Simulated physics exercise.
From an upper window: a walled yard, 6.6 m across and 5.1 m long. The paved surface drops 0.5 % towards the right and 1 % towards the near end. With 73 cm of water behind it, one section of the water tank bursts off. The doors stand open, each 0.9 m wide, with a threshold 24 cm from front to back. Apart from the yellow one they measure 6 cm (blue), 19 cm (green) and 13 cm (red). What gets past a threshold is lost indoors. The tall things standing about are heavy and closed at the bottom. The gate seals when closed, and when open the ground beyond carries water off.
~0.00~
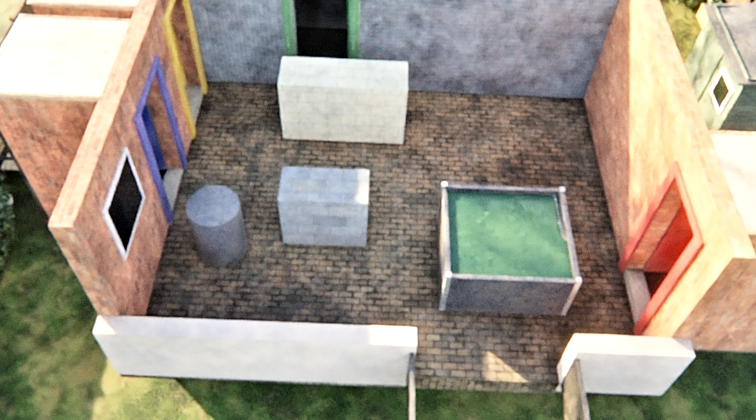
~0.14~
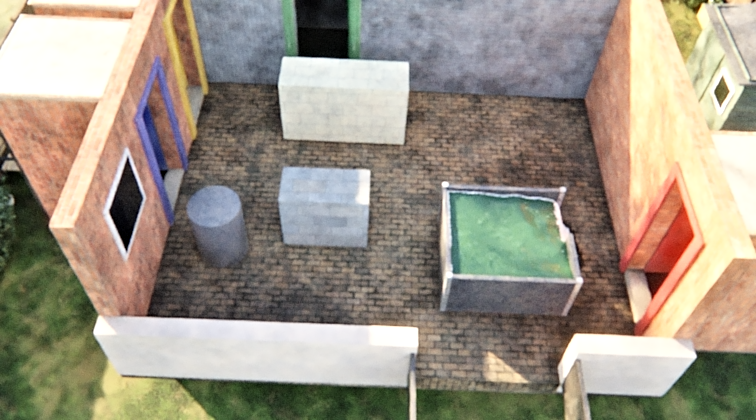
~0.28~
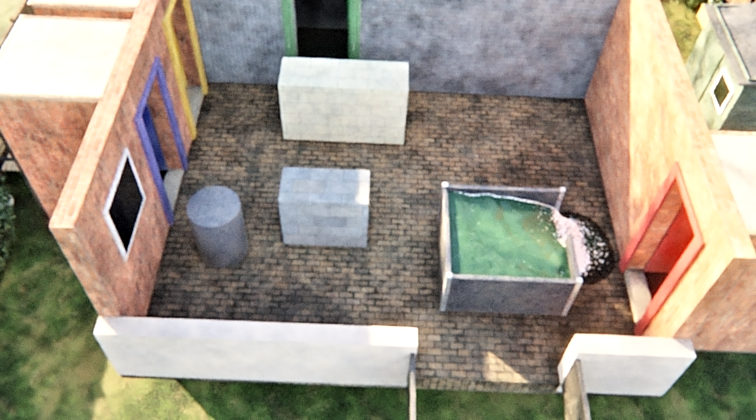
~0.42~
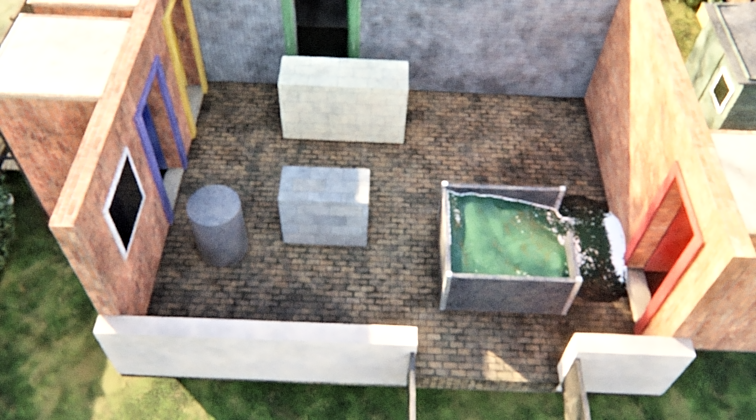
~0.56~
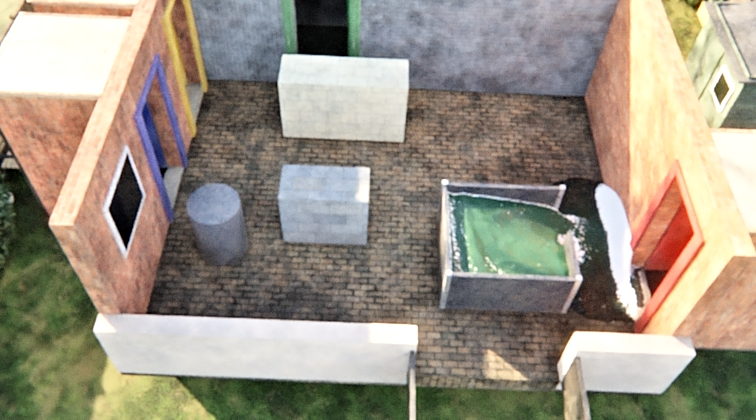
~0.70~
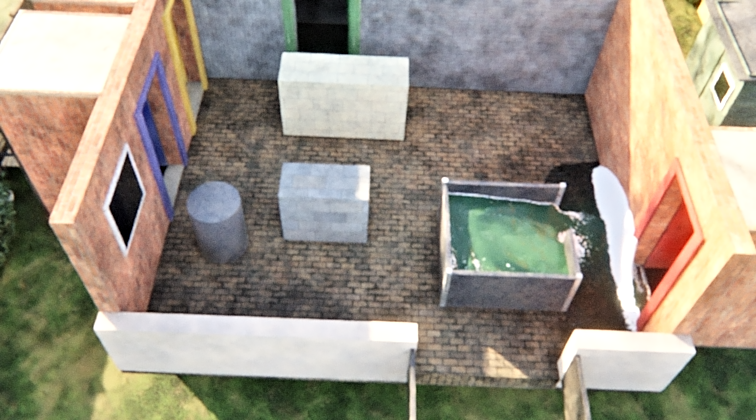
Walled yard with a tank of green water, its right side bursting open and water spilling across paving to the red door.
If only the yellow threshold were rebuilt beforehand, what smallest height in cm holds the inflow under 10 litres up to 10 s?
About 8 cm.
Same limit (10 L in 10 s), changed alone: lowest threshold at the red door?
About 23 cm at red.
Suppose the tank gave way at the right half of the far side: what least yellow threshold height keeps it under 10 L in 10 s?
About 12.5 cm.
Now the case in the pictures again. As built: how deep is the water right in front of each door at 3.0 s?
Depths in cm: Blue 0, green 1, yellow 0, red 14.
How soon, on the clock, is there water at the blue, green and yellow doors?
Arrival: Blue 5.5 s, green 3.0 s, yellow 4.0 s.
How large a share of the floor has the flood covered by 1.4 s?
Some 15 per cent of it.
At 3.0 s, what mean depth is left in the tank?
Roughly 29 cm on average.
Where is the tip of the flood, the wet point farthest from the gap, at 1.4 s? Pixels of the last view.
At about (579, 96).
After 1.4 s water covers 15 % of the floor, deepest (48 cm) near (611, 240); it has not reached the yellow door.
After 3.0 s water covers 40 % of the floor, deepest (30 cm) near (611, 240); it has not reached the yellow door.
After 10.0 s water covers 95 % of the floor, deepest (9 cm) near (236, 348); 4 cm at the yellow door, 0 litres in over its 19 cm threshold.
At the yellow door as built, the water arrived by 4.2 s and peaked near 10 cm at 4.8 s.
Run again over the same 10 s with other heights there, 18 litres in over 6.5 cm, 5 litres over 9 cm. The limit of 10 litres is kept from about 8 cm up.
